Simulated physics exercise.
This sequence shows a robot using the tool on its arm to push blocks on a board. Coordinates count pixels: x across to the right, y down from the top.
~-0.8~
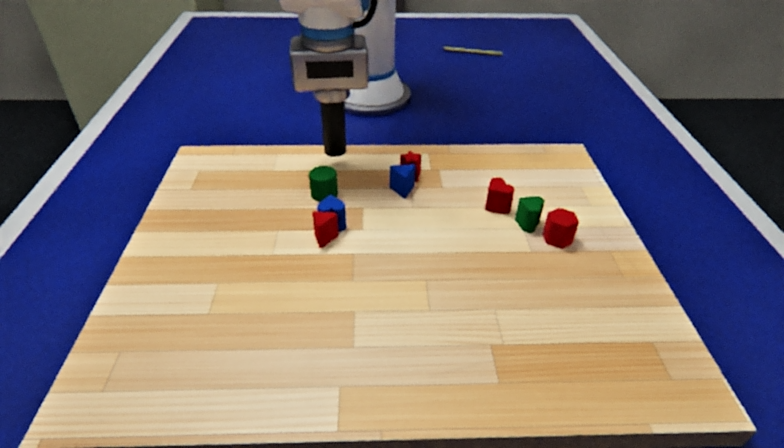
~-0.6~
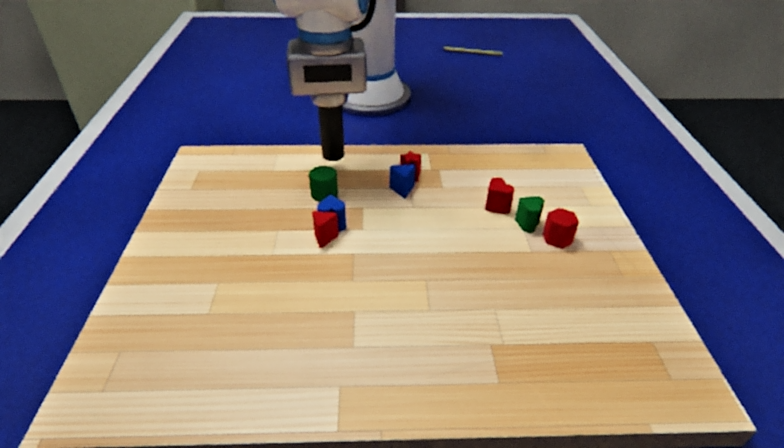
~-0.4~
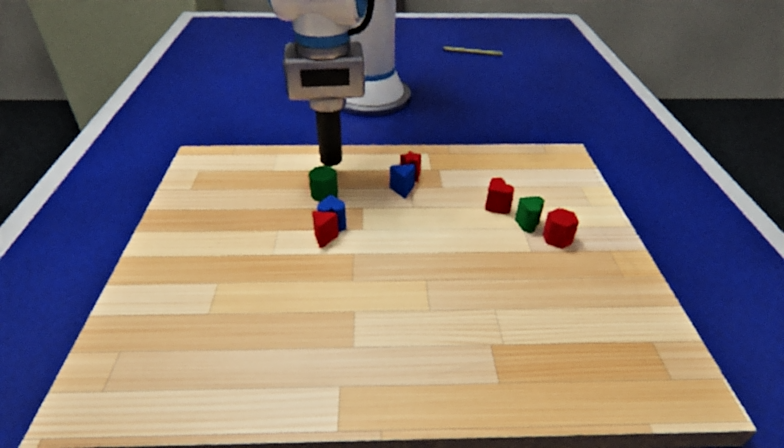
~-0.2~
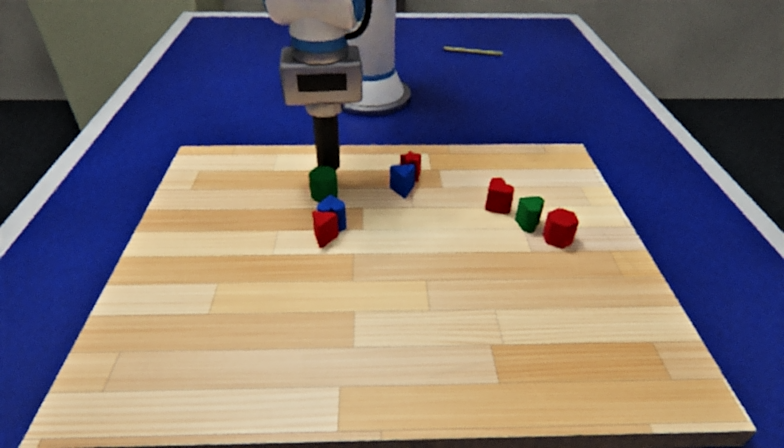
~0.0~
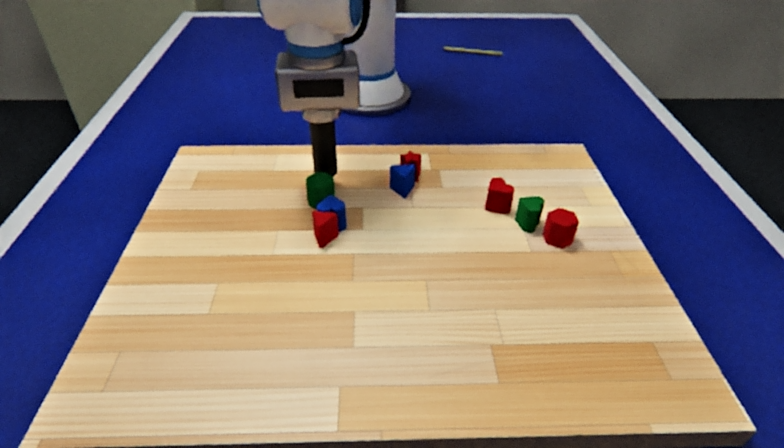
A robot arm lowered its black tool toward the green round block near the back of the wooden board, then nudged it slightly forward and left, while the other blocks stayed still.
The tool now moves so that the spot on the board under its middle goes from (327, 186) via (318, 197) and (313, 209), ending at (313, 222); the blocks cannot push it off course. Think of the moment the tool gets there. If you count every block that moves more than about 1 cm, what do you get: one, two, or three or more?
3 or more.
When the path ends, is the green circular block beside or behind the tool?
In short: No.
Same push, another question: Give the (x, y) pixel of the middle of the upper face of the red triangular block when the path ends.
Most likely (331, 231).
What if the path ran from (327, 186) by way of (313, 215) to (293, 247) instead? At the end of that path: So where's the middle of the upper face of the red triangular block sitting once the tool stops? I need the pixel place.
For the centre of its top, I'd go with (329, 228).
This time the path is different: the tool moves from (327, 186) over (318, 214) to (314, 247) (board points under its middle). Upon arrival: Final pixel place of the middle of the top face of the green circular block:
The middle of its upper face will lie at (291, 241).
The first path, step by step. Halfway along, tool at (313, 189); green circular block at (313, 197); red triangular block at (324, 218); blue heart block at (333, 206).
At the end, tool at (312, 208); green circular block at (312, 218); red triangular block at (331, 231); blue heart block at (339, 211), turned 35° anticlockwise.
